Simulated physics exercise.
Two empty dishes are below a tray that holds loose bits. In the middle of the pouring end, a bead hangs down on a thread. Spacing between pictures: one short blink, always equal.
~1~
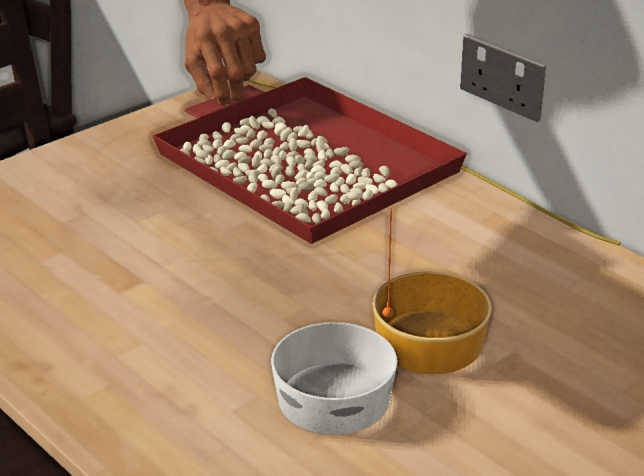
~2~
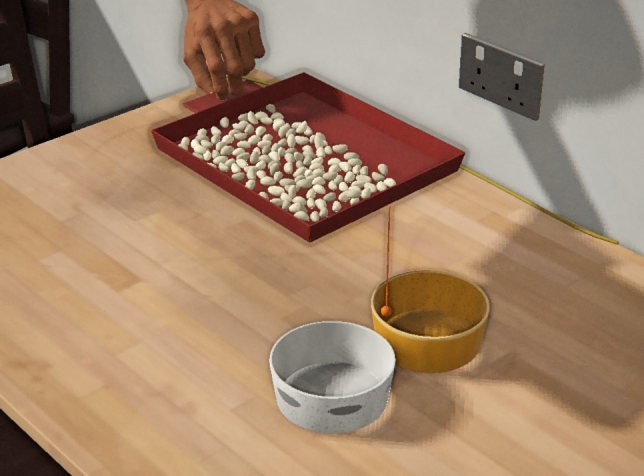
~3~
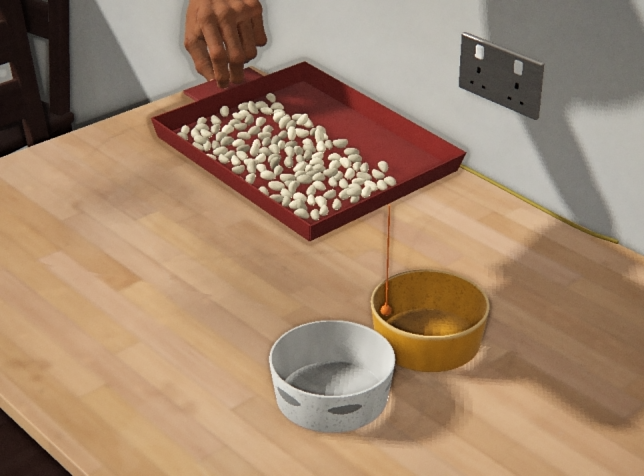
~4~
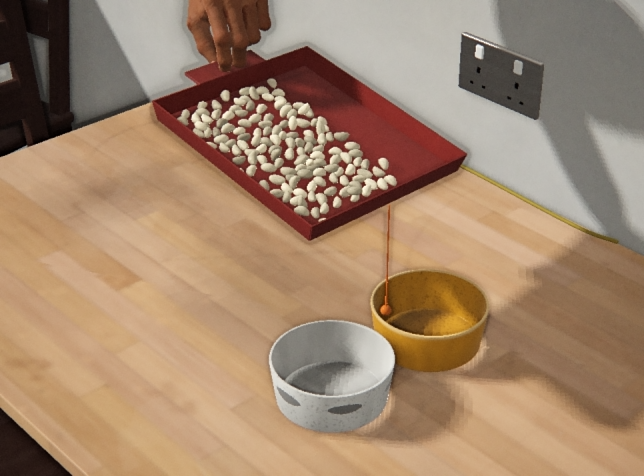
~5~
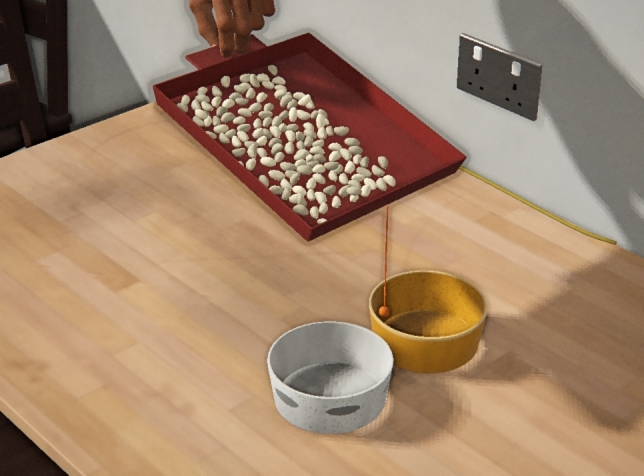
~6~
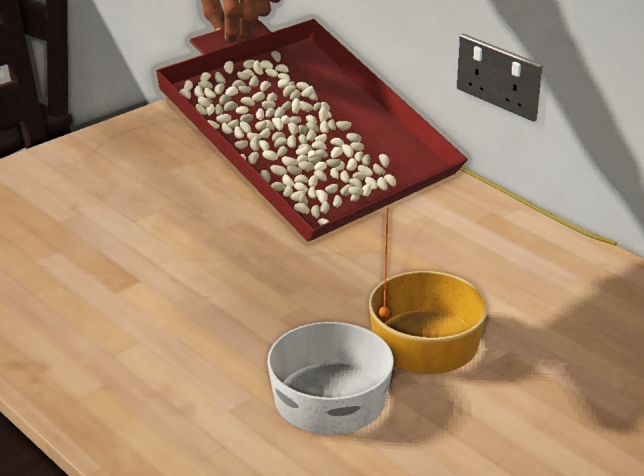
A red tray of white beans, gripped by a hand at its back edge, starts out level above a grey dish and a yellow dish on a wooden table. The hand gradually raises the back of the tray, tilting it clearly toward the dishes, while the hanging orange bead barely shifts.
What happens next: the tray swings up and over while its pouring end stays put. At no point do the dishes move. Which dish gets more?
Going by this, it mostly spills to the right of the two.
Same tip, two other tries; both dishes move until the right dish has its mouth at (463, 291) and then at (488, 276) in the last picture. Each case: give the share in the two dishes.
Roughly 40 % and then 30 %.
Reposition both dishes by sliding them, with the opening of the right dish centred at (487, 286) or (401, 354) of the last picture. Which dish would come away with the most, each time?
Results - the dish on the left side first, the dish on the right side second.
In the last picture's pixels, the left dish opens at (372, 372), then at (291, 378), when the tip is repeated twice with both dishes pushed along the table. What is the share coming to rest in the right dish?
You'd get 50 in a hundred the first time and 20 in a hundred the second.
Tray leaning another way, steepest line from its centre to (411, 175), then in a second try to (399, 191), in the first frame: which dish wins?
Try 1: The right-side dish; try 2: The right-side dish.
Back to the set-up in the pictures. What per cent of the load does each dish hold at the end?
Final split: Left dish some 10 per cent, right dish some 30 per cent.
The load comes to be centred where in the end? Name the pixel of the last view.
Around (449, 390), give or take.
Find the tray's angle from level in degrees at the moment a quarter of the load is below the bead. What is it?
The tilt is near 110° by then.
Soon, tray tipped steeply; all on the tray.
A while on, tray tipped right over; most on the tray; a stray few in the left dish; a stray few in the right dish; a small part outside both; a stray few in the air.
Towards the end, tray tipped past a quarter turn; a small part in the left dish; about a quarter in the right dish; about two thirds outside both; a stray few in the air.
Finally, tray tipped past a quarter turn; a small part in the left dish; about a quarter in the right dish; about two thirds outside both.
